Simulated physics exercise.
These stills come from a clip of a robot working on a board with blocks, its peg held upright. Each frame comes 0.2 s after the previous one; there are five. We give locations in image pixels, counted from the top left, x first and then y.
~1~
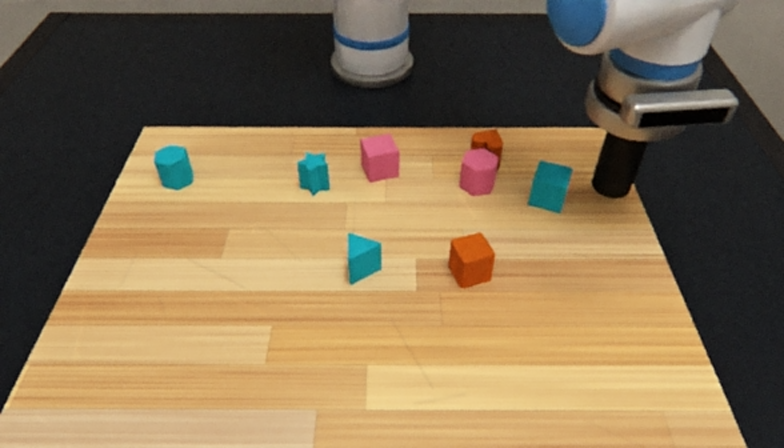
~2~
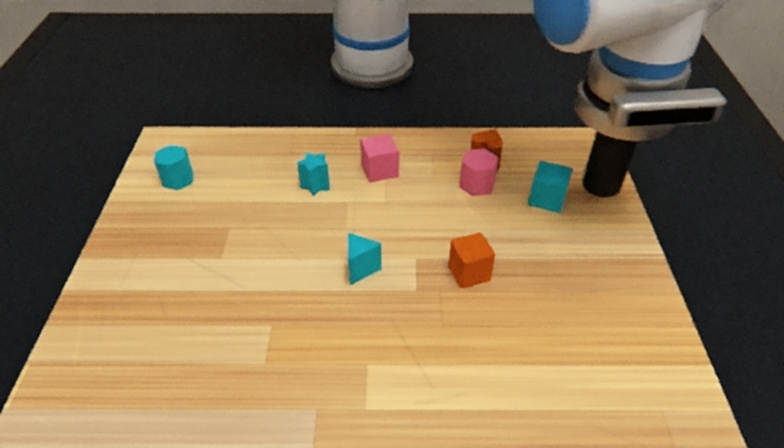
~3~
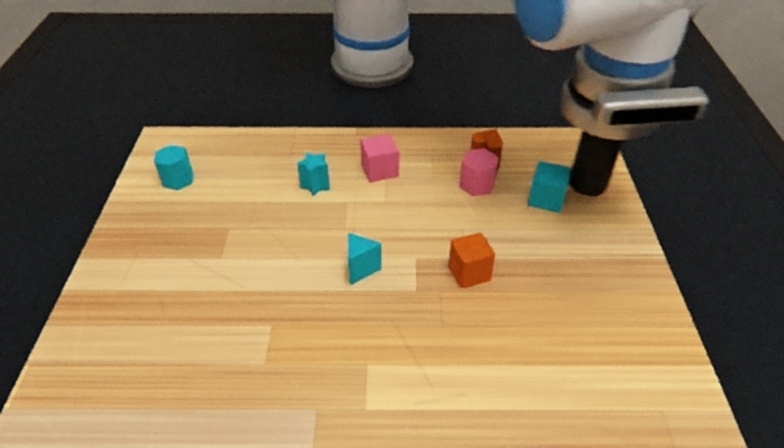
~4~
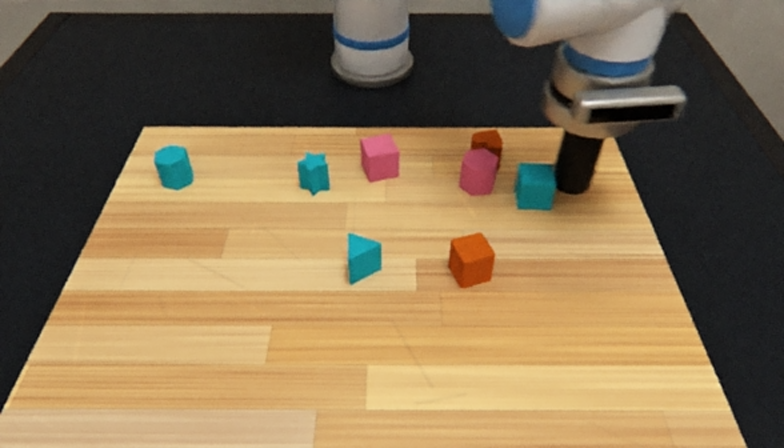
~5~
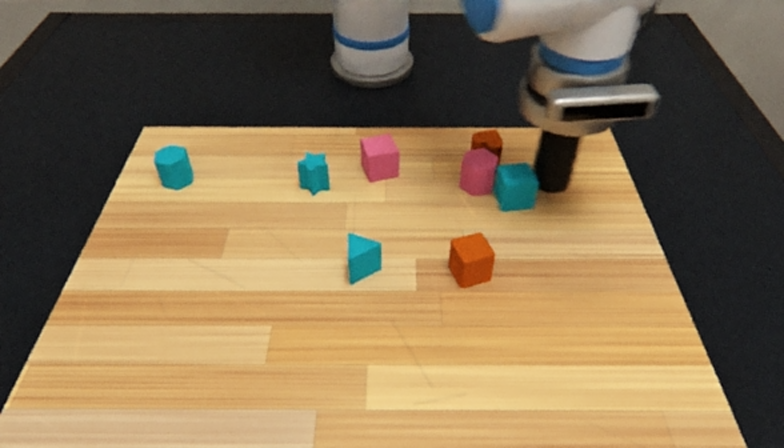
A robot arm moves left and pushes a turquoise block toward a pink six-sided block.
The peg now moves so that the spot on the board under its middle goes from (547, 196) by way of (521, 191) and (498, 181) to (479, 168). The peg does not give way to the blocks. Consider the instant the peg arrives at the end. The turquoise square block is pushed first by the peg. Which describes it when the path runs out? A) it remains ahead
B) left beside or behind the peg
B
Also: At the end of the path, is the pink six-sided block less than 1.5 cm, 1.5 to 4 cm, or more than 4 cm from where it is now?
Once the path is done, the pink six-sided block lies 1.5 to 4 cm from its present place.
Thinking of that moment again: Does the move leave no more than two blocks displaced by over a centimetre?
Going by the path, no.
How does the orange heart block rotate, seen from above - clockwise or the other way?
Viewed from overhead, the orange heart block winds up turned clockwise.
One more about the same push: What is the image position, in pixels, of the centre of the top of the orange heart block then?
By then it is at (473, 123).
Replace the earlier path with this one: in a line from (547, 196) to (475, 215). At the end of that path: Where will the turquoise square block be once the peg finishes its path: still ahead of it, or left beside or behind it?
It is still in front.
The first path, step by step. Halfway along, peg at (511, 172); pink six-sided block at (467, 158), turned 40° clockwise; turquoise square block at (489, 176), turned 25° anticlockwise.
At the end, peg at (481, 155); pink six-sided block at (456, 155); orange heart block at (473, 123), turned 20° clockwise; turquoise square block at (487, 177), turned 30° anticlockwise.
